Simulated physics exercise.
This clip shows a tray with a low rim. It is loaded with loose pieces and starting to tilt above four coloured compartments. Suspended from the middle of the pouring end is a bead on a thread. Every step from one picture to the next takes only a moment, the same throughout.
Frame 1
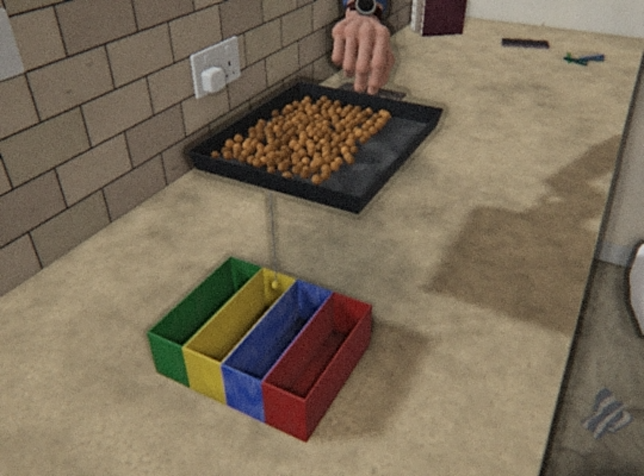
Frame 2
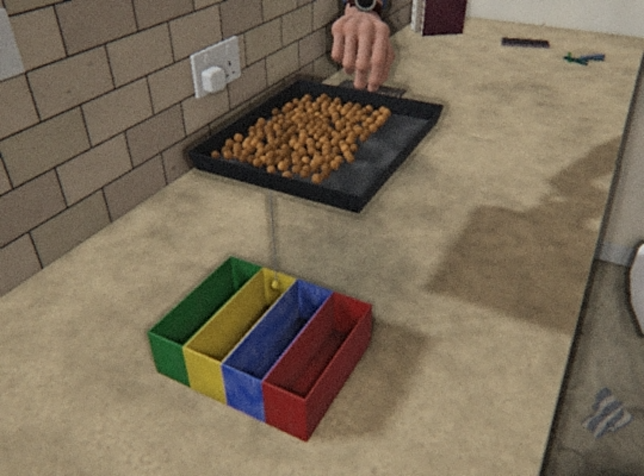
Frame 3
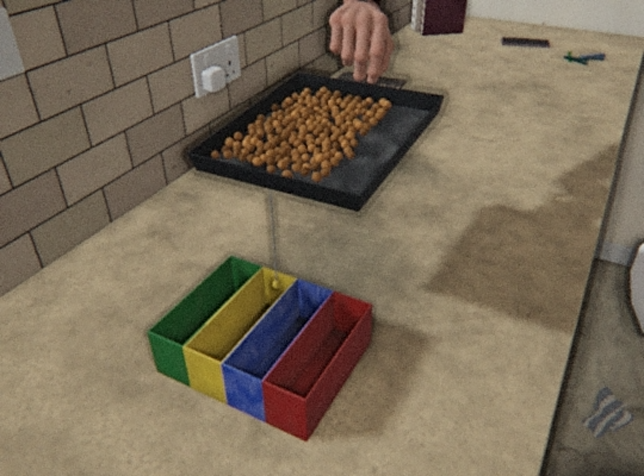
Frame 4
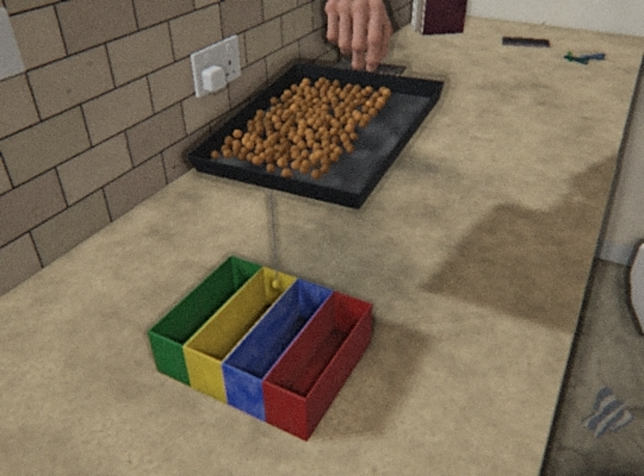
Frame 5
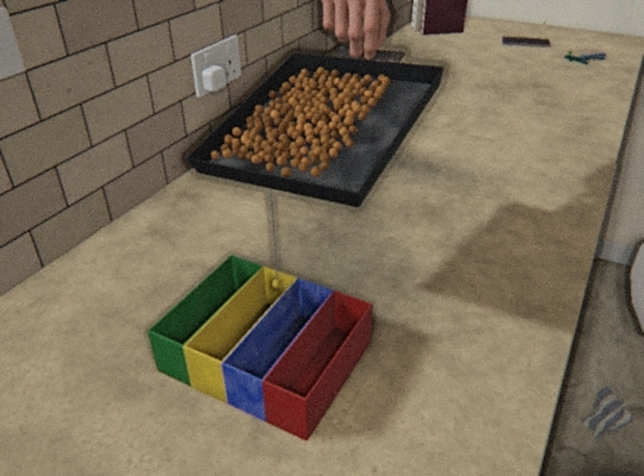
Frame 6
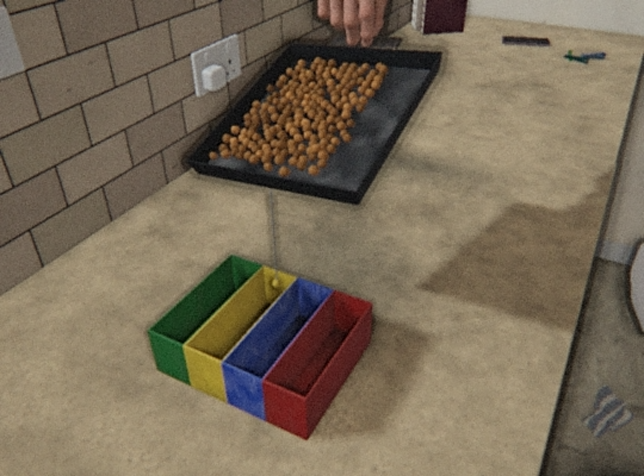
A stone-coloured worktop beside a tan brick-tiled wall with a white socket is seen from above by a still camera. A black low-rimmed tray of roasted chickpeas sits beyond four joined compartments, green, yellow, blue and red from left to right, with a small bead hanging above them. Fingers at the tray's far edge stay there as that end gradually rises, tilting the tray slightly toward its near left corner.
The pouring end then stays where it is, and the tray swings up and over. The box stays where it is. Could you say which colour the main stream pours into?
It pours into the green cell.
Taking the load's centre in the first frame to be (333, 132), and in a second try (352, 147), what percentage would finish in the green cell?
Shares in turn: 30 % and 30 %.
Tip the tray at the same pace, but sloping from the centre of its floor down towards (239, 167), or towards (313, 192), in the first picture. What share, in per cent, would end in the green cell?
Around 50 per cent first, around 0 per cent next.
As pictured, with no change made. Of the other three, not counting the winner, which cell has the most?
Second place goes to the yellow cell.
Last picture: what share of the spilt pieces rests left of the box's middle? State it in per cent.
Left share: Some 100 per cent.
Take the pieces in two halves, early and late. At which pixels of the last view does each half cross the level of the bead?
First half (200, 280); second half (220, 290).
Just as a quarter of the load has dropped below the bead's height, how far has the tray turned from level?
The tilt is near 110° by then.
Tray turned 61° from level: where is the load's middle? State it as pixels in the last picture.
In the last view, the load is centred close to (248, 125).
Soon, tray tipped steeply; nearly all on the tray; a stray few falling or outside the box.
A while on, tray tipped right over; nearly all on the tray; a stray few in the green cell; a stray few falling or outside the box.
Towards the end, tray tipped past a quarter turn; about a third in the green cell; about a quarter in the yellow cell; a small part in the blue cell; about a third falling or outside the box.
Finally, tray tipped past a quarter turn; about a third in the green cell; about a quarter in the yellow cell; a small part in the blue cell; none in the red cell; about a third outside the box.
